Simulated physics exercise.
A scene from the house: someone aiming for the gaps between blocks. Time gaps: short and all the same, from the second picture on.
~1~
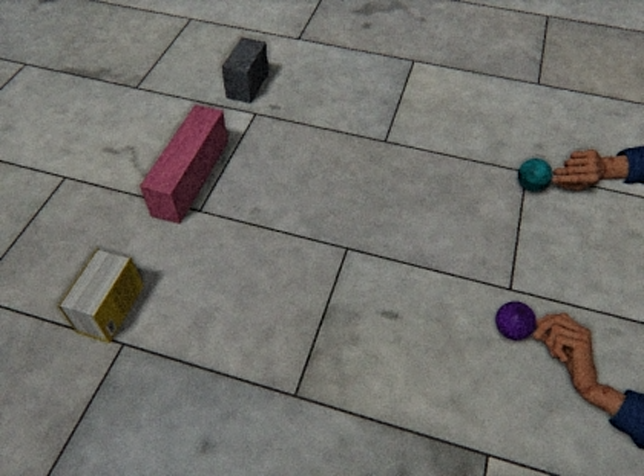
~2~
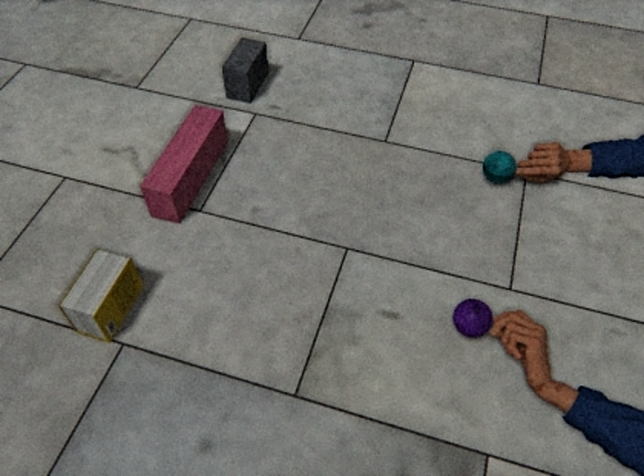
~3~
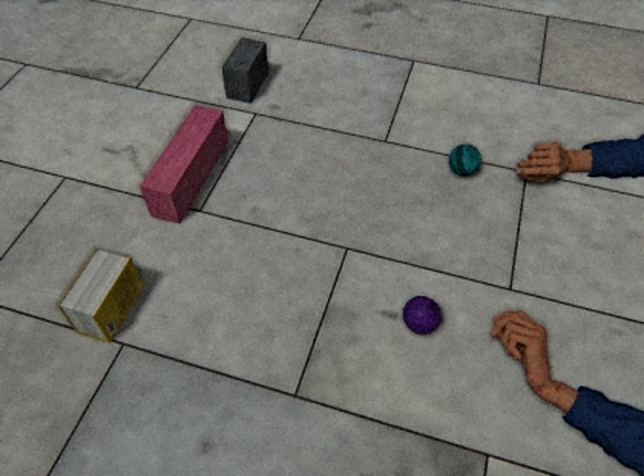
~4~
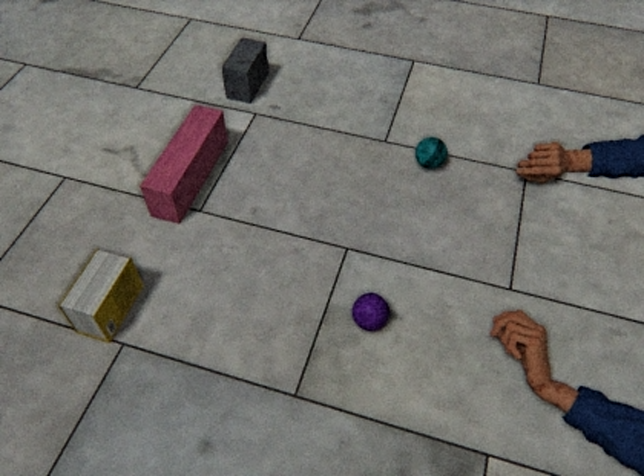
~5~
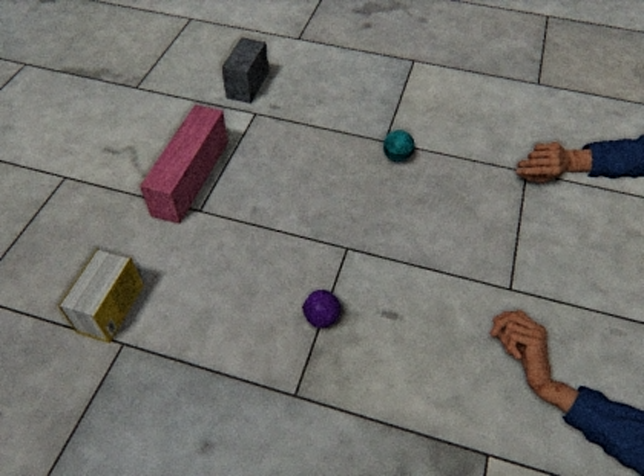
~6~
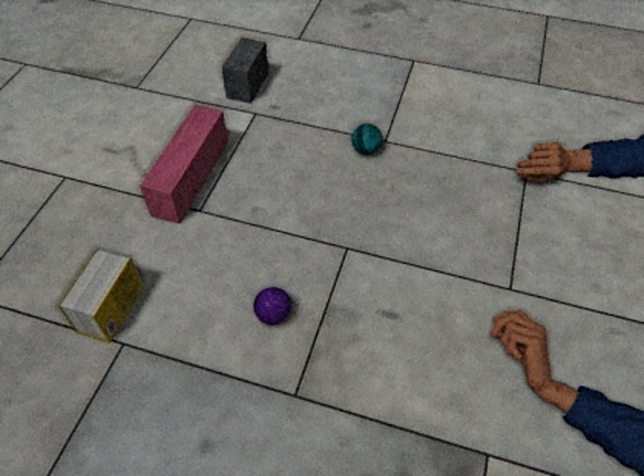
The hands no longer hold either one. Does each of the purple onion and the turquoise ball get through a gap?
Purple onion: No; turquoise ball: Yes.
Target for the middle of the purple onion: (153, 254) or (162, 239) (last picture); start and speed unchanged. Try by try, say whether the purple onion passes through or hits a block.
It gets through first and gets through second.
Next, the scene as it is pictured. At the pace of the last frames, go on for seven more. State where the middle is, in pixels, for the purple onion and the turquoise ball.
They'll be at (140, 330) and (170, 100) respectively.
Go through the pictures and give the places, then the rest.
Purple onion (516, 321) under the hand; turquoise ball (535, 175) under the hand; yellow book (104, 295), in the first frame.
Purple onion (473, 318); turquoise ball (499, 167), in the second frame.
Purple onion (422, 315); turquoise ball (465, 160), in the third frame.
Purple onion (371, 312); turquoise ball (431, 153), in the fourth frame.
Purple onion (322, 309); turquoise ball (399, 146), in the fifth frame.
Purple onion (273, 306); turquoise ball (367, 139); pink block (188, 162), in the sixth frame.
Then, 0.52 s past the last view, purple onion coming back near (142, 329); turquoise ball heading on near (180, 100).
Finally, the purple onion bounces off; the turquoise ball rolls through.
